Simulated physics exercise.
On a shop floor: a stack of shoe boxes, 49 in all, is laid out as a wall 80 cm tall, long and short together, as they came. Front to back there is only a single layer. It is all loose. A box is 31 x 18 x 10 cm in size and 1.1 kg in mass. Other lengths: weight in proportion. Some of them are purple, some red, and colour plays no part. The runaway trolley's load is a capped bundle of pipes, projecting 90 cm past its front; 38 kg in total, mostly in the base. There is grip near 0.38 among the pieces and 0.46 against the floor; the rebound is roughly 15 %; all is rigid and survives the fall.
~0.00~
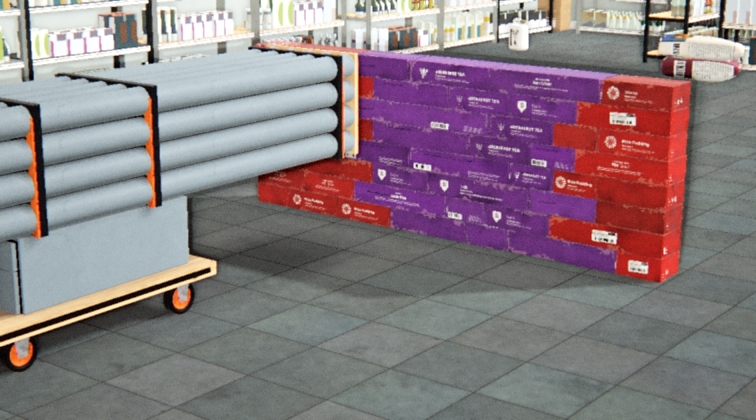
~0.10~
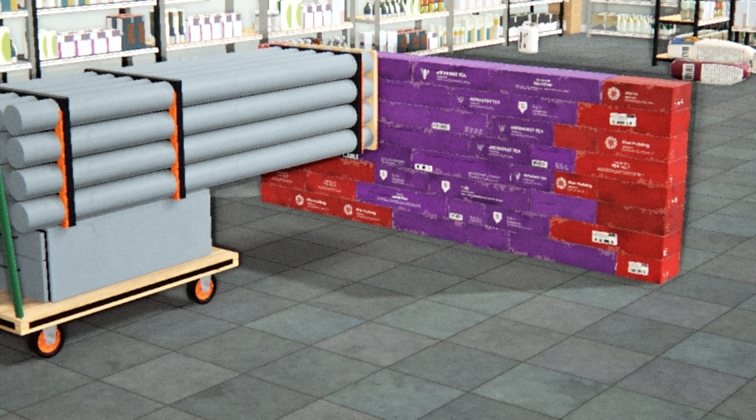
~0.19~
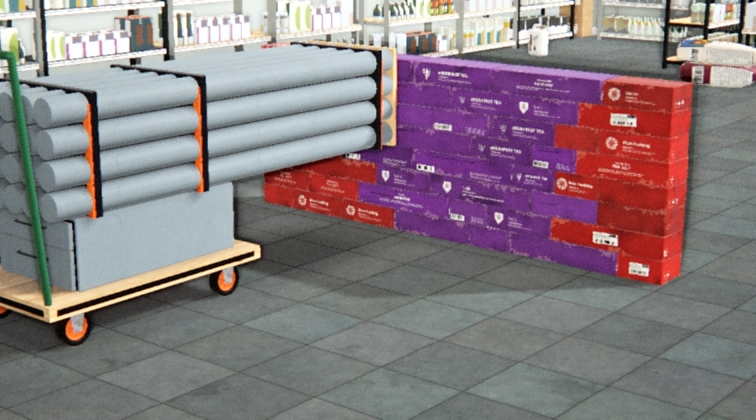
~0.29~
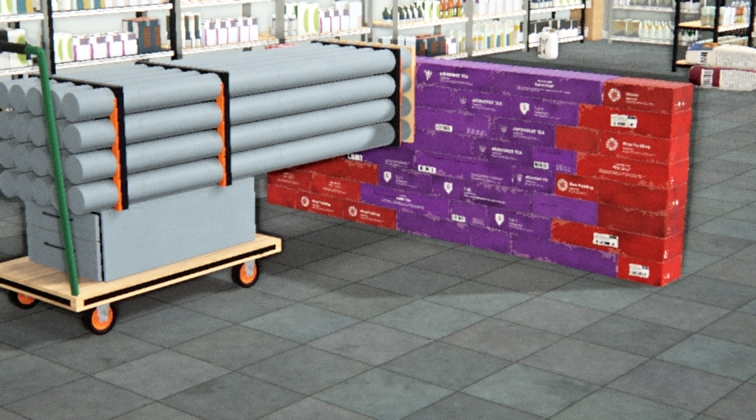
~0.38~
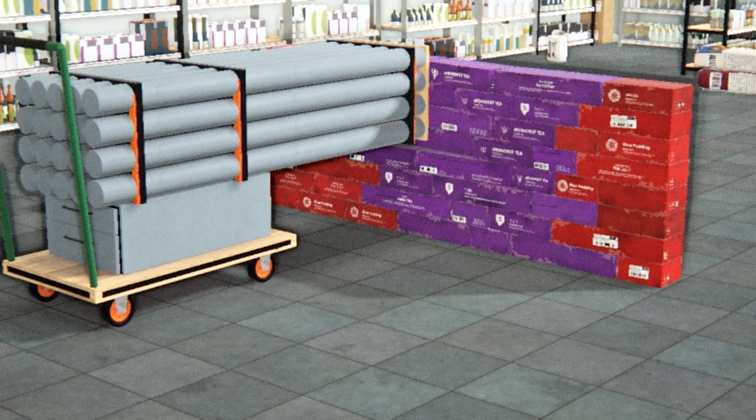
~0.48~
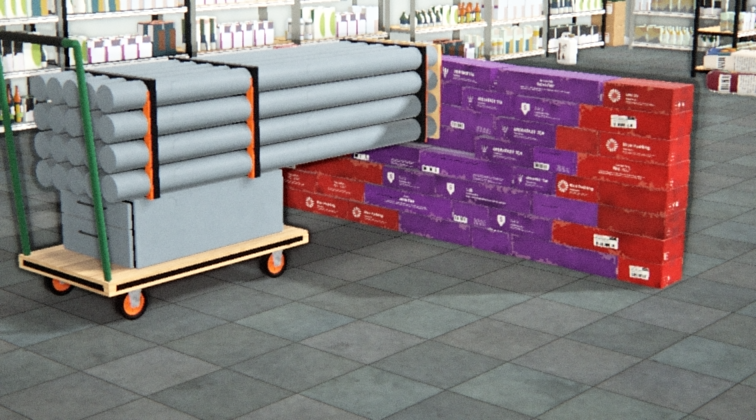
A trolley of grey pipes rolls right until its load nudges a purple and red box wall.
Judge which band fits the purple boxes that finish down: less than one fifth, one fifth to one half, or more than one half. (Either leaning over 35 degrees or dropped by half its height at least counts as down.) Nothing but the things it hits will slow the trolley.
The band is one fifth to one half.
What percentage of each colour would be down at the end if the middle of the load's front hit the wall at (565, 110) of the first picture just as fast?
Red 30 %, purple 50 %.
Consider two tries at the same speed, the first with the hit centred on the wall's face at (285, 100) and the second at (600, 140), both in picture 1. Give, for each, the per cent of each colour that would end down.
You'd get red at 30 followed by 30, and purple at 20 followed by 50 percent.
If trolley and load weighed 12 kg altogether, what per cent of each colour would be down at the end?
Red 0, purple 0 %.
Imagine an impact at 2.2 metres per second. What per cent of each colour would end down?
Red 30%, purple 30%.
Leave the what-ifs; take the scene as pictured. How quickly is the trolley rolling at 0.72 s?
Speed: Near 0.4 m/s.
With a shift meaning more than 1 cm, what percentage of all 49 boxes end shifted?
I count 45 % as shifted.
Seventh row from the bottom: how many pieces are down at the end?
Count down in that row: 4.
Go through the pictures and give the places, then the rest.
In the first picture (we follow the side turned to the camera; the camera moves round a little), load (349, 86) 41 cm short of the wall; top purple box (542, 85); top red box (329, 49); no piece has moved.
The second picture shows load (368, 82) 28 cm short of the wall; top purple box (543, 86).
The third picture shows load (388, 79) 15 cm short of the wall; top purple box (544, 86).
The fourth picture shows load (406, 77) 31 mm short of the wall; top purple box (544, 87).
The fifth picture shows load (421, 76) 6 cm into the wall's line; top purple box (546, 88); 12 stirred so far.
The sixth picture shows load (432, 74) 14 cm into the wall's line; top purple box (546, 87) displaced 8 mm; 18 stirred so far.
Around 0.72 s, load 26 cm past the wall's line, still rolling; 4 of the 24 purple boxes down (7 of 49 in all colours); top purple box tipped 19°; top red box tipped 22°, 51 mm lower.
Around 1.06 s, load 40 cm past the wall's line, still rolling; 8 of the 24 purple boxes down (14 of 49 in all colours); top purple box tipped 56°, 20 cm lower; top red box on its side.
Finally (2.0 s), load 65 cm past the wall's line, still rolling; 8 of the 24 purple boxes down (14 of 49 in all colours); top purple box 60 cm lower; top red box upside down. That is 33 per cent. Seen by the last camera, middles, top purple box near (620, 204), top red box near (428, 162).
